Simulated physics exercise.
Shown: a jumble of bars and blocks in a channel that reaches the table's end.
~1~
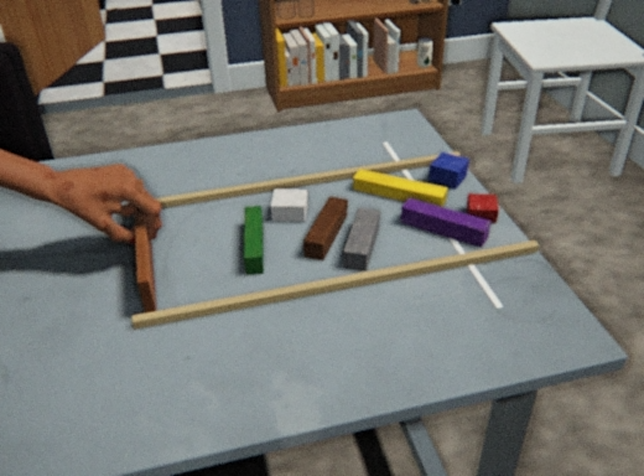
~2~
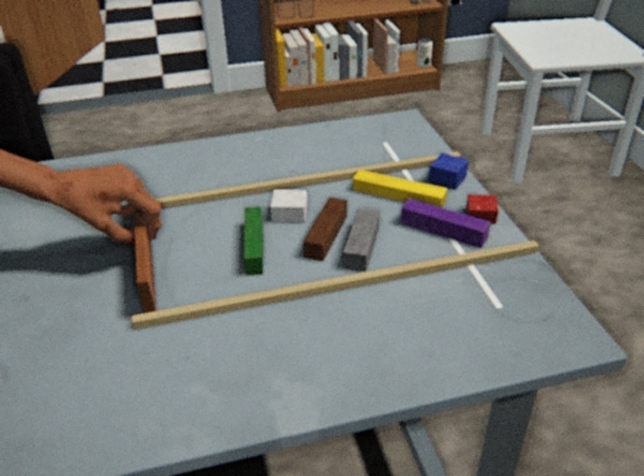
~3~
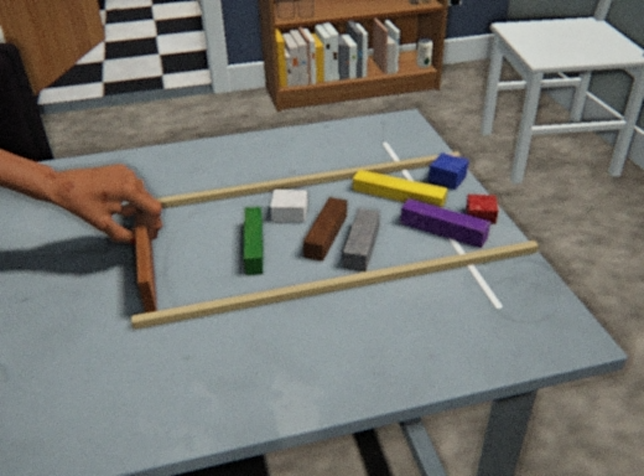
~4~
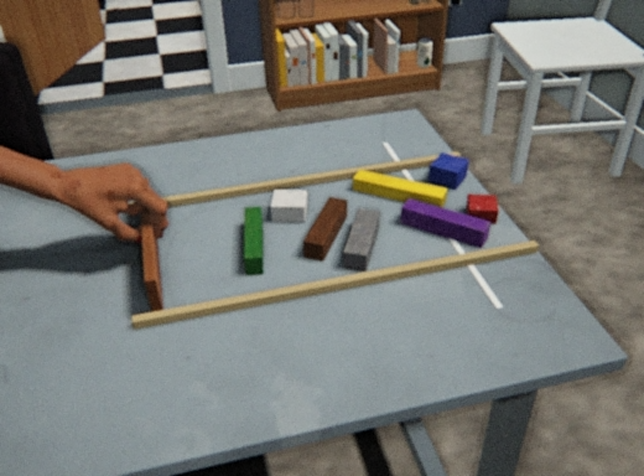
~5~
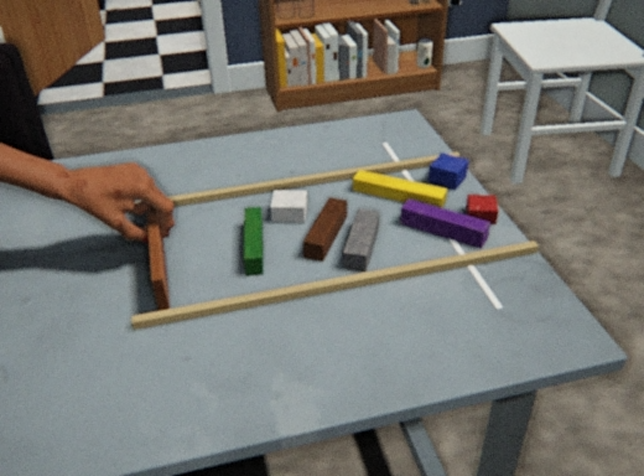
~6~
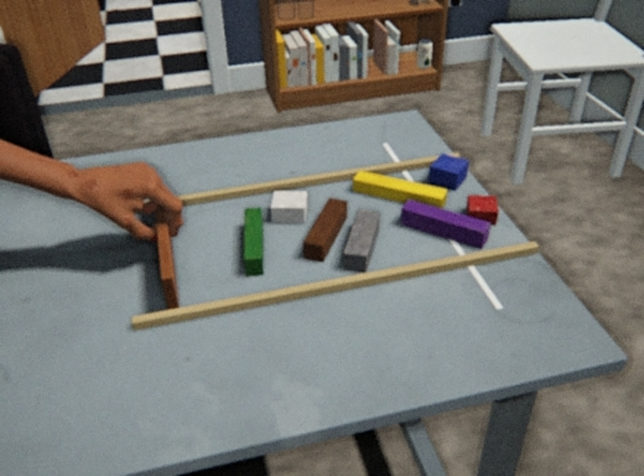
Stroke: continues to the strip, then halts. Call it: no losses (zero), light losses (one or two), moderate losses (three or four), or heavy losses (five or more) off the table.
Light losses.
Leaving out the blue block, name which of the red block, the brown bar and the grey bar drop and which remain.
As for the red block, it is not retained; the brown bar is retained; the grey bar is retained.
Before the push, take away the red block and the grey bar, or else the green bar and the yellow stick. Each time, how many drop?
Count: 1 (first case); 1 (second).
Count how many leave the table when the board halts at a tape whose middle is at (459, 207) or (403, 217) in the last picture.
Per try: 5; 0.
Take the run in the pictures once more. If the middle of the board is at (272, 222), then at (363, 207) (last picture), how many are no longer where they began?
By the first moment it's 2, by the second it's 6.
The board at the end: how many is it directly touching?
At rest, 2 are in contact.
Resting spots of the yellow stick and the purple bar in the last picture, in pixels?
About (476, 177), and the other about (510, 213).
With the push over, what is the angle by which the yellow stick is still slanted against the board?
Roughly 35°.
A little later, none off yet; red block at rest near (482, 210); blue block at rest near (449, 172); purple bar at rest near (444, 224).
Next, none off yet; red block shifted a little near (497, 208); blue block moving near (454, 169); purple bar shifted a little near (476, 217).
When it is over, the number that fall off is one or two; down, blue block and red block.
